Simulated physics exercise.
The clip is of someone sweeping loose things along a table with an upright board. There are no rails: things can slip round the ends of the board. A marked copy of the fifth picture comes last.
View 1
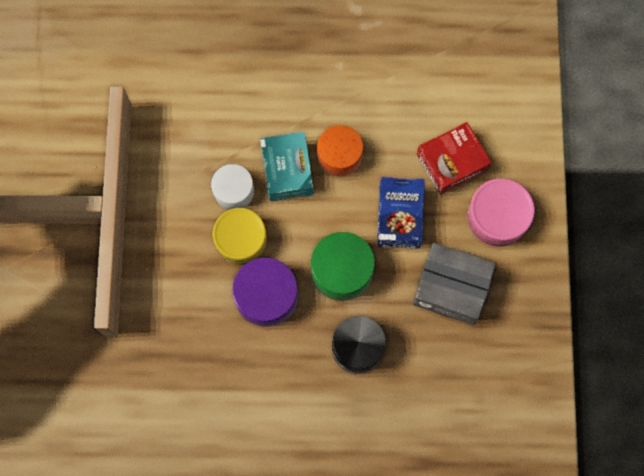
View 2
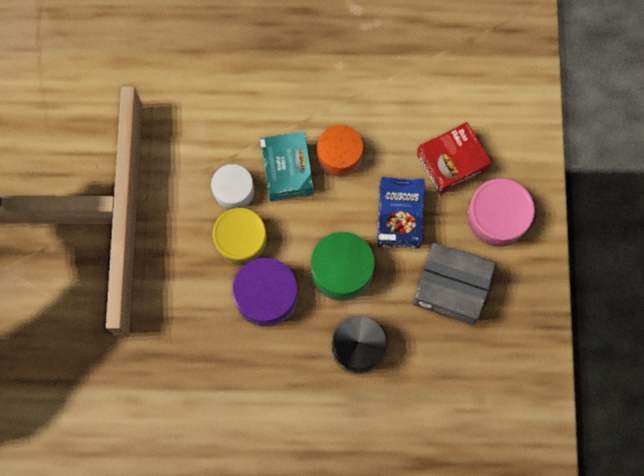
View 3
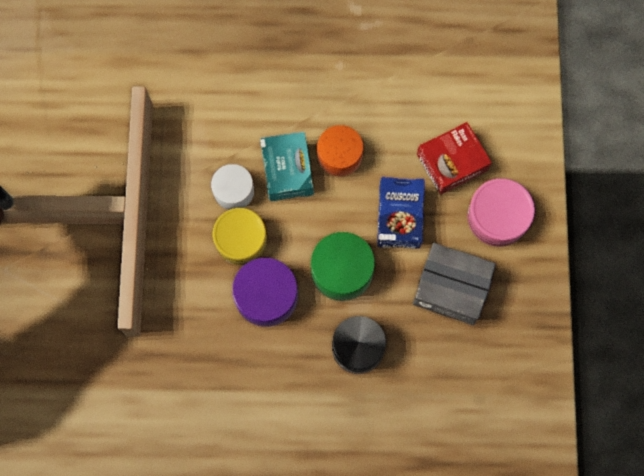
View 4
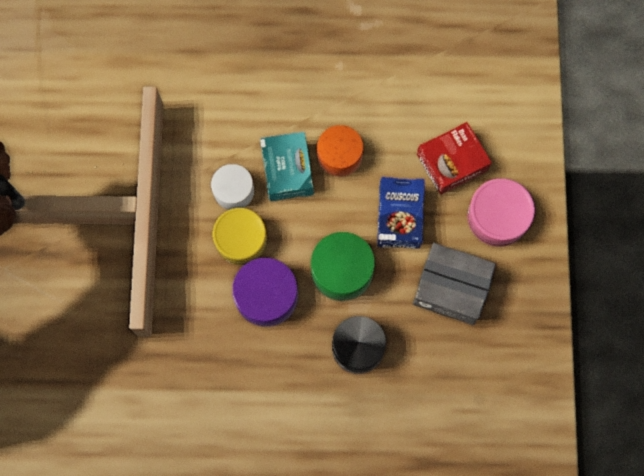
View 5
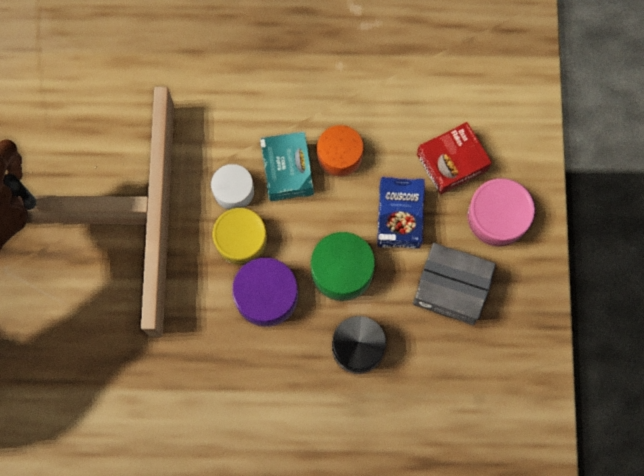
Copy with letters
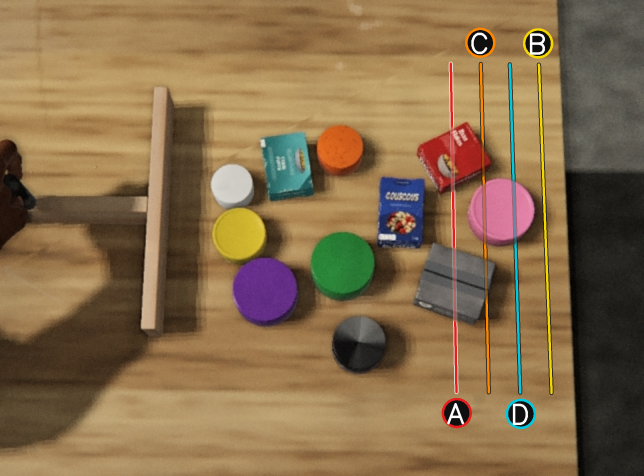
Upright wooden board on a handle sliding slowly right across a table towards colourful pots and packets, a dark hand appearing behind.
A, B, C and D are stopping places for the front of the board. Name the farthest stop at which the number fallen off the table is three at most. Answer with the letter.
The farthest such stop is C.
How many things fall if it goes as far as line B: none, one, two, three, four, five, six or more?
Six or more.
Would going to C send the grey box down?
Yes.
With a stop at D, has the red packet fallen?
Yes.
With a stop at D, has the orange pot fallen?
No.
On the copy, A at (454, 221); B at (545, 222); C at (485, 222); D at (515, 222).
On C. First, board (273, 206); orange pot (363, 132); blue packet (406, 207).
Then, board (393, 207); grey box (530, 308); pink tub (516, 218).
Finally, board (485, 208); pink tub over the edge; grey box over the edge; three fallen.
By contrast, A is within the limit but short; B drops eight; D drops five.
